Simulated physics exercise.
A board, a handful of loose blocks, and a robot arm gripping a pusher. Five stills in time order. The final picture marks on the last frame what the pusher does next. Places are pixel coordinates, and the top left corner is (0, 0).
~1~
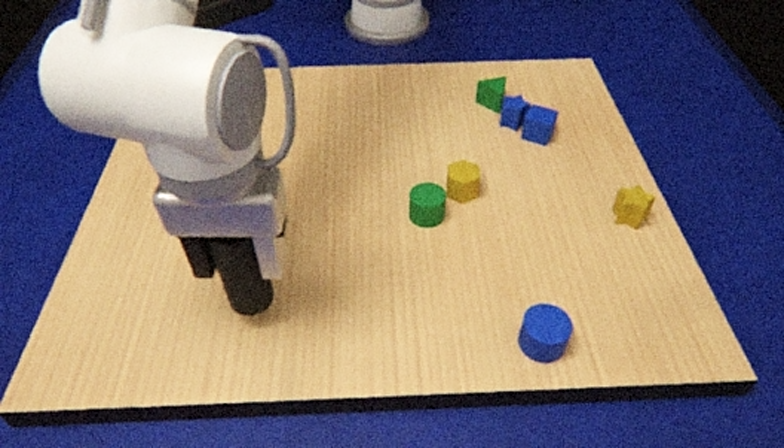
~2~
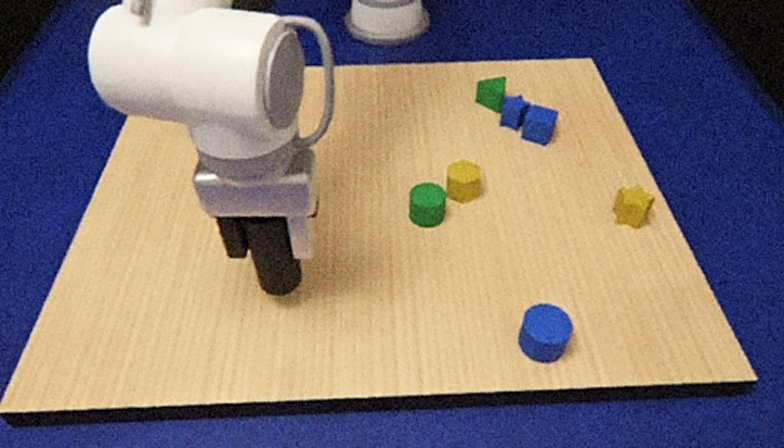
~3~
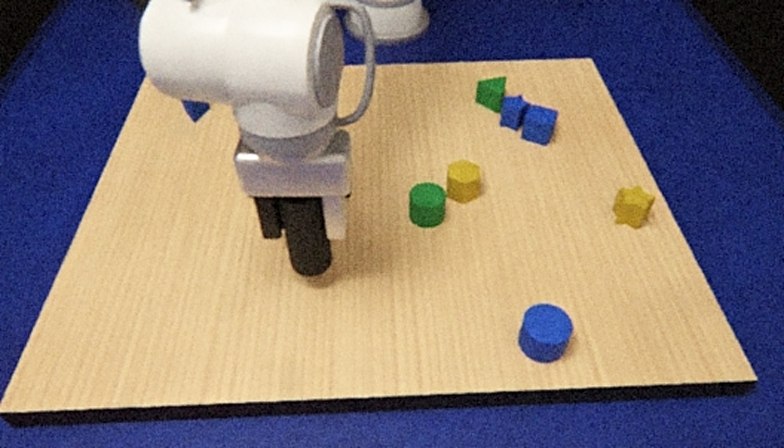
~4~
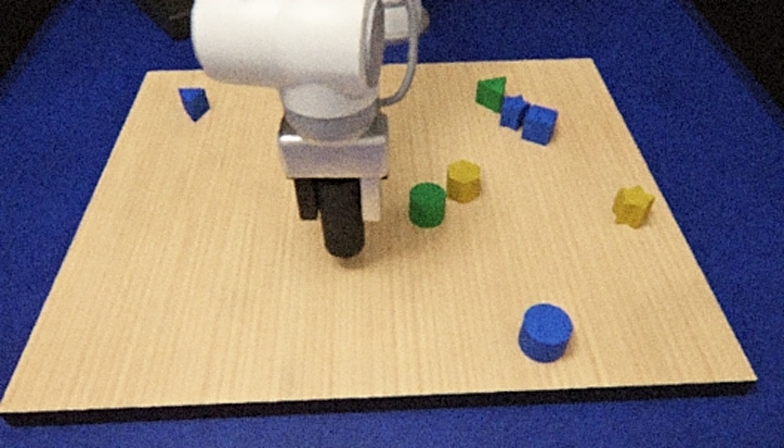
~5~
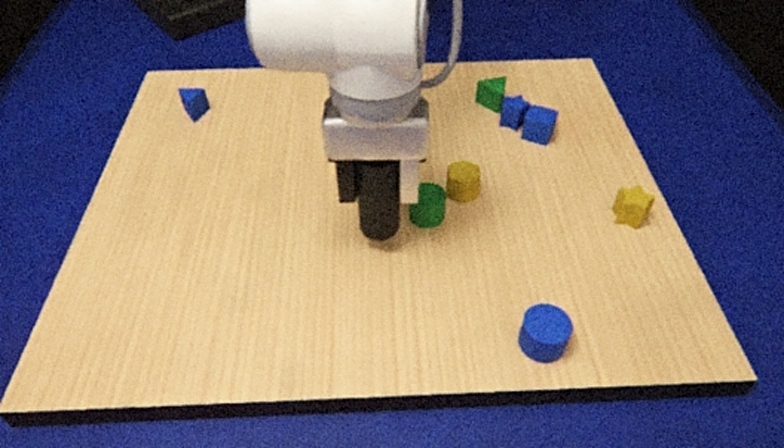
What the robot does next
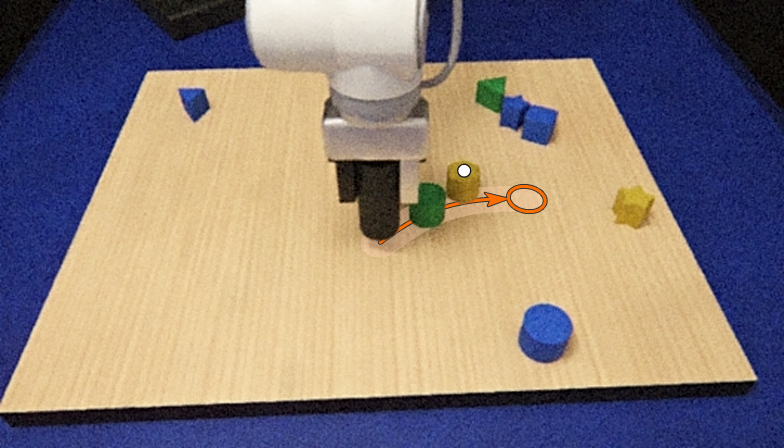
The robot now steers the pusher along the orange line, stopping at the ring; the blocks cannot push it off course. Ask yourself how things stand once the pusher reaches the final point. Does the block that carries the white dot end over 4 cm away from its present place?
Final answer: Yes.
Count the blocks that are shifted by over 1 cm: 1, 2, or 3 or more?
Looking at the path, I think two of the blocks end up more than 1 cm away.
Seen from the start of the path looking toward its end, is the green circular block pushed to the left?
Yes, that is what happens.
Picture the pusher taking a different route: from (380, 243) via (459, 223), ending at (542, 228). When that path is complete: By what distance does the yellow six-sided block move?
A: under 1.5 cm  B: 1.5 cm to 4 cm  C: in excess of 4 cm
B (1.5 cm to 4 cm)
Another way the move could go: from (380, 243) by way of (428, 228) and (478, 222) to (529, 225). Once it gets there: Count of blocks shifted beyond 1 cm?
By the end, two blocks will have moved.
The line goes from (380, 243) by way of (423, 215) and (473, 201) to (527, 199); the dot is on the yellow six-sided block.
The first path, step by step. One third of the way, pusher (424, 200); green circular block (453, 178); yellow six-sided block (476, 163), turned 20° clockwise.
Two thirds of the way, pusher (476, 186); green circular block (496, 160); yellow six-sided block (505, 141).
At the end, pusher (530, 184); green circular block (528, 154); yellow six-sided block (510, 134), turned 30° anticlockwise.
